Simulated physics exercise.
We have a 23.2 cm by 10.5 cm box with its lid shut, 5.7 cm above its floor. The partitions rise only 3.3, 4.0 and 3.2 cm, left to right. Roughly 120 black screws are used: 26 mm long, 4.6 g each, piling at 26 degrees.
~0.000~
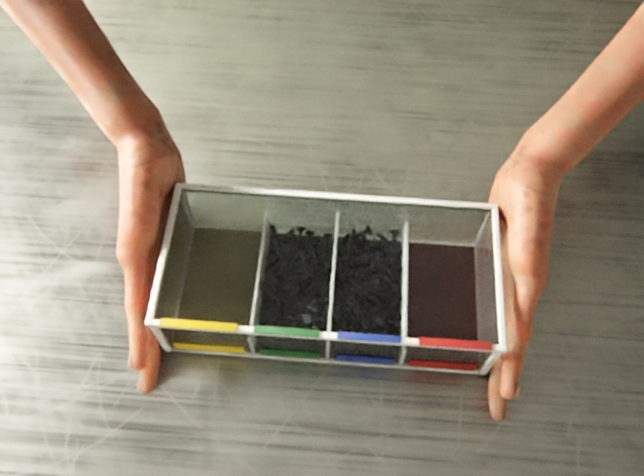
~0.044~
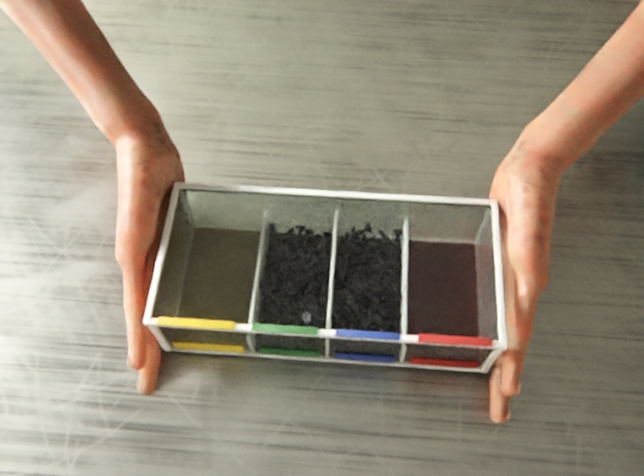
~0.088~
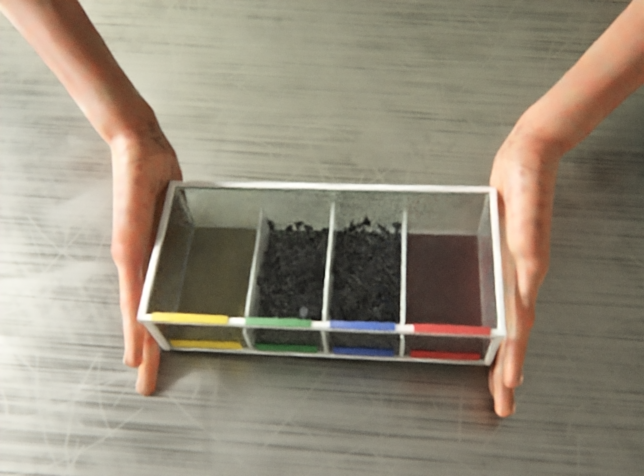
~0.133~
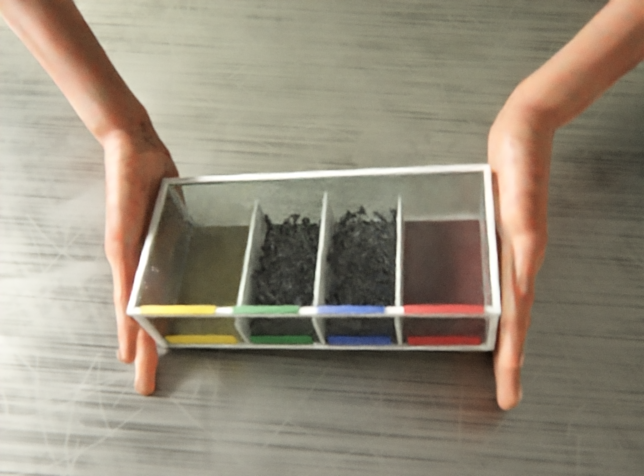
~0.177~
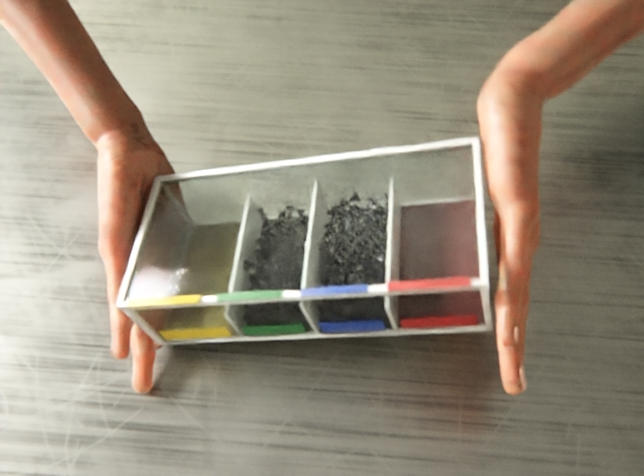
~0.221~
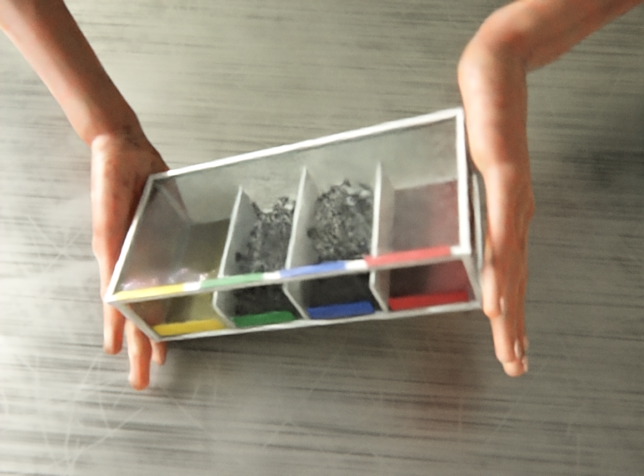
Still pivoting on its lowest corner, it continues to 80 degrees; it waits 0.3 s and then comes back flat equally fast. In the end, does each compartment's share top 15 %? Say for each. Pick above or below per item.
Red compartment = below; blue compartment = above; green compartment = above; yellow compartment = above.
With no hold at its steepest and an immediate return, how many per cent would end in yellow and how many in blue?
In that case yellow keeps 20% and blue keeps 40%.
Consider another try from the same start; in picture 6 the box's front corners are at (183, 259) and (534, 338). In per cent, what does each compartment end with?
You'd see red at 25 percent, blue at 40, green at 40 and yellow at 0 percent.
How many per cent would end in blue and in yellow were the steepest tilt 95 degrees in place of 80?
Blue 40 %, yellow 35 %.
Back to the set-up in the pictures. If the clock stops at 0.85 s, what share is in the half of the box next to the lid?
Roughly 30 per cent.
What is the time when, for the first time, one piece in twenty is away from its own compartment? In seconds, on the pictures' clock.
Somewhere near 0.70 s.
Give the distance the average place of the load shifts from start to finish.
Net shift: Approx. 3.0 cm.
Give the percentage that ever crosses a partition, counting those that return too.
About 25 %.
After 0.85 s, tilt 80 degrees; blue 50 %, green 40 %, yellow 10 %.
Then, at 1.27 s, tilt 42 degrees; blue 45 %, green 30 %, yellow 25 %.
Then, at 1.76 s, tilt 0 degrees; blue 45 %, green 30 %, yellow 25 %.
By 2.1 s all is still; red 0 %, blue 45 %, green 30 %, yellow 25 %.
